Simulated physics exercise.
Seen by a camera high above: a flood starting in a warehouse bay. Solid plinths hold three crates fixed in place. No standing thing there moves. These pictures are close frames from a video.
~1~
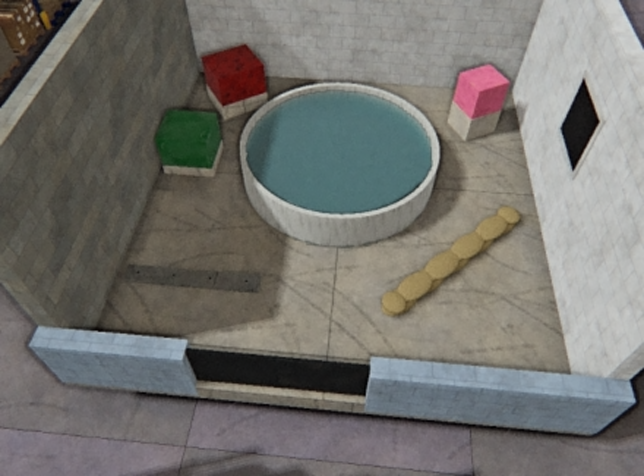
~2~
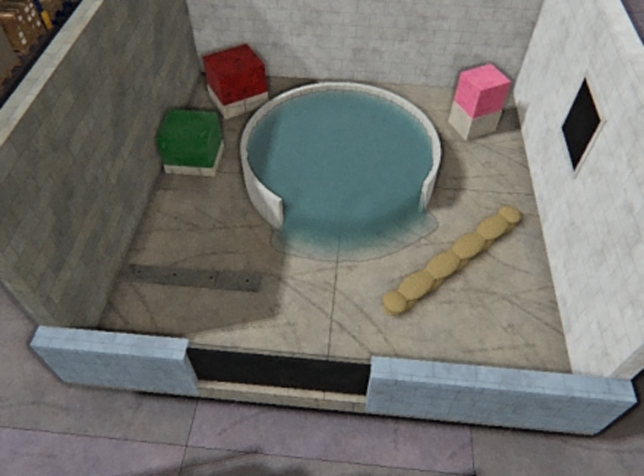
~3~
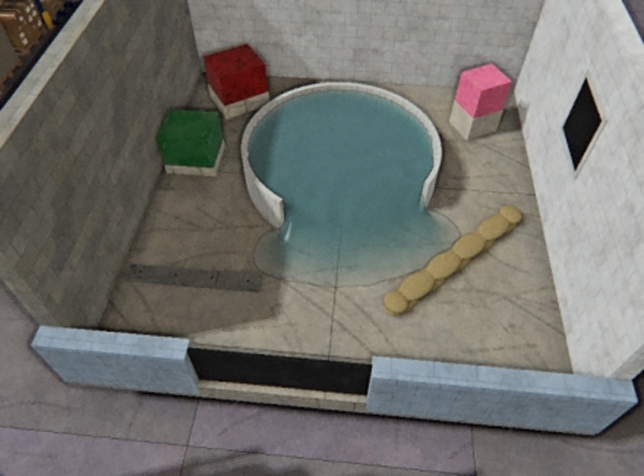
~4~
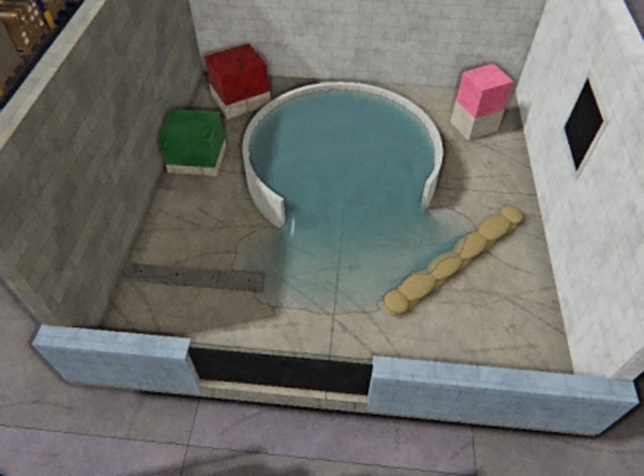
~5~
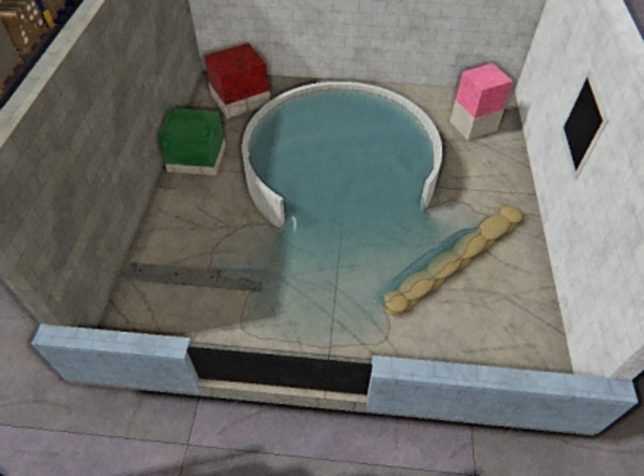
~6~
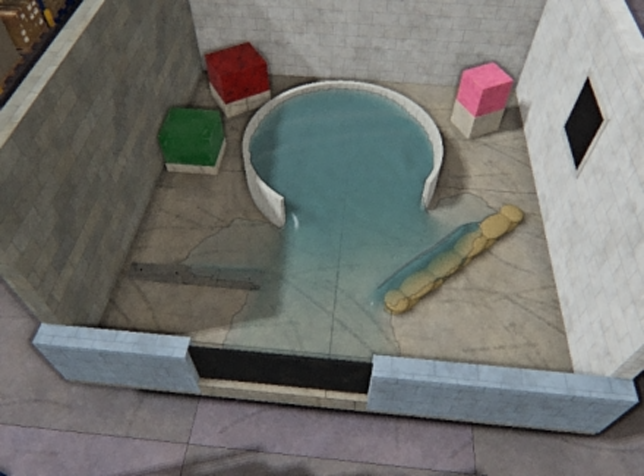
In a walled warehouse bay, a round tank of water opened at the front, and water poured out across the floor, spreading forward and sideways, reaching the tan sandbag row and the flat grey strip.
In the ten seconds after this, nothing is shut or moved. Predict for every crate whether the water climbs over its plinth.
My prediction: The green crate ends up wet; the pink crate ends up dry; the red crate ends up dry.
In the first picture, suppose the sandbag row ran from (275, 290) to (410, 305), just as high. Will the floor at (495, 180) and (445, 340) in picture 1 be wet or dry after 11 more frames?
In that order: Unflooded, submerged.
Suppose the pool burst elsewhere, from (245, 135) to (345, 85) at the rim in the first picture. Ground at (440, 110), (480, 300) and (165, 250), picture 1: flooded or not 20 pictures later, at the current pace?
Soaked, untouched, soaked.
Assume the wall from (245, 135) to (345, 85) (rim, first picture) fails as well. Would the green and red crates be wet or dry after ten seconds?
In that case the green one is flooded and the red one is flooded.
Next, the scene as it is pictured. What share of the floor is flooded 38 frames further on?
It comes to roughly 95 in a hundred.
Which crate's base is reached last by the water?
That's the red one.
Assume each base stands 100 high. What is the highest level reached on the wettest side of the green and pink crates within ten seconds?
Around 130 % and 50 %.
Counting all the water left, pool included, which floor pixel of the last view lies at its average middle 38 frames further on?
Around pixel (337, 226).
A moment on, water covers 40 % of the floor; the green crate not reached, the pink crate not reached, the red crate not reached.
Next, water covers 60 % of the floor; the green crate not reached, the pink crate water round its plinth, the red crate not reached.
Then, water covers 70 % of the floor; the green crate water round its plinth, the pink crate water round its plinth, the red crate not reached.
Later, water covers 95 % of the floor; the green crate water round its plinth, the pink crate water round its plinth, the red crate water round its plinth.
In the end, water covers 95 % of the floor; the green crate was topped, the pink crate stayed above the water, the red crate stayed above the water.
